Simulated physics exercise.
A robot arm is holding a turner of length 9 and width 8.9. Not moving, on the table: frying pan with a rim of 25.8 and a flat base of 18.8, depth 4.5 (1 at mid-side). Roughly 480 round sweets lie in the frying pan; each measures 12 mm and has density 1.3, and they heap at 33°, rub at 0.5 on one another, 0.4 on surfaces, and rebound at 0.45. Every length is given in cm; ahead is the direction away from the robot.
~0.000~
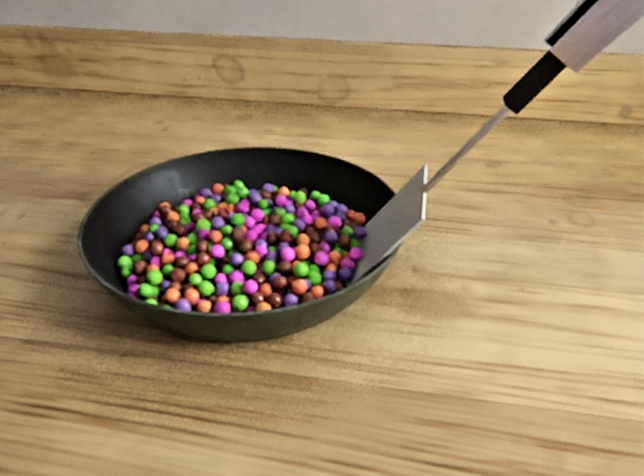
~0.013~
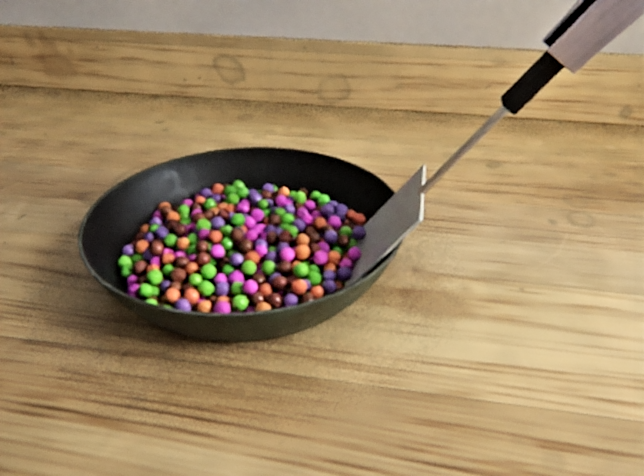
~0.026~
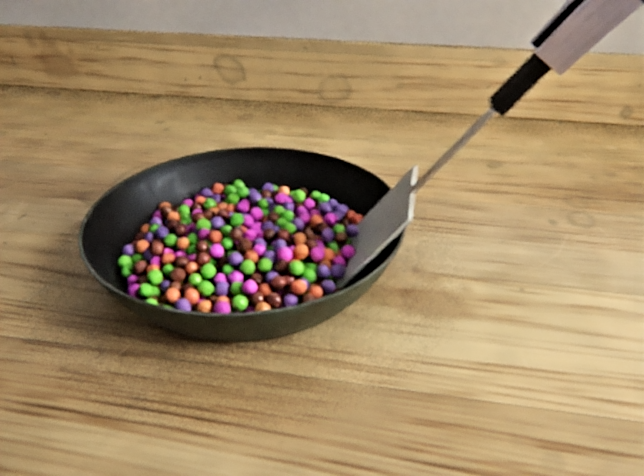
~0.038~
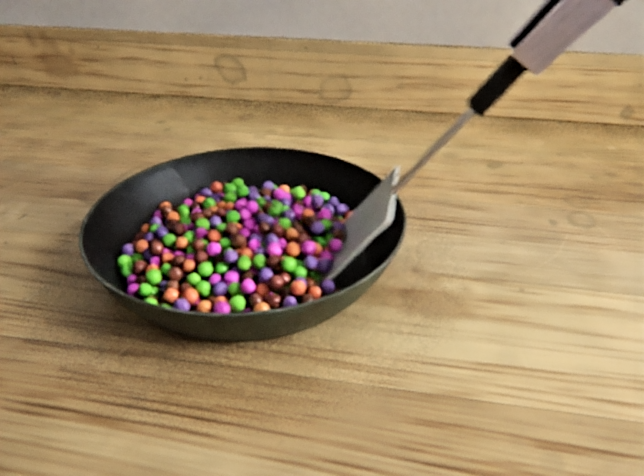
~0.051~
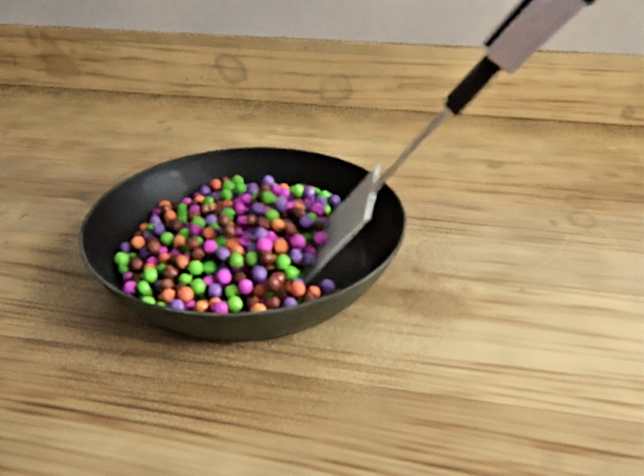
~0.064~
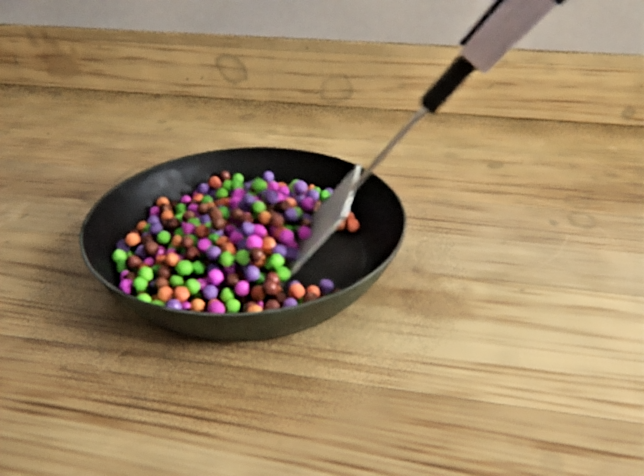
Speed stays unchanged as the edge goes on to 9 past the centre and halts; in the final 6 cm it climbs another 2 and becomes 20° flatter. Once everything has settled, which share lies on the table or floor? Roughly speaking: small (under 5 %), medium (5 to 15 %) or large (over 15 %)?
Roughly, large, over 15 %.
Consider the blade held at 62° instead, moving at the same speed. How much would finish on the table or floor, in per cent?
Some 30 in a hundred.
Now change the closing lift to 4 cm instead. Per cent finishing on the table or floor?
Some 30 in a hundred.
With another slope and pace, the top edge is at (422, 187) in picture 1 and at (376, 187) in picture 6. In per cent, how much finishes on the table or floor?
15 per cent.
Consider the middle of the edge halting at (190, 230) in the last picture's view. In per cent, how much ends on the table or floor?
Something close to 10 in a hundred.
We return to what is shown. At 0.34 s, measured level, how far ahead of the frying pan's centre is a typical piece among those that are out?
I'd say some 18 centimetres.
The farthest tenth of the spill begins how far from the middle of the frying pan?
Some 45 cm from the centre.
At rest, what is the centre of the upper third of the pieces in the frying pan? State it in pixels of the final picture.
Approximately at pixel (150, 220).
By 0.10 s, sloping 54°, highest piece 7 above the table; 479 in the frying pan.
By 0.13 s, sloping 49°, highest piece 8 above the table; 479 in the frying pan.
By 0.34 s, sloping 34°, highest piece 16 above the table; 360 in the frying pan, 50 on the table or floor, 69 on the blade or in flight.
By 1.39 s, sloping 34°, highest piece 5 above the table; 359 in the frying pan, 120 on the table or floor.
Final count, 359 in the frying pan, 120 on the table or floor. That is 25 % on the table or floor.
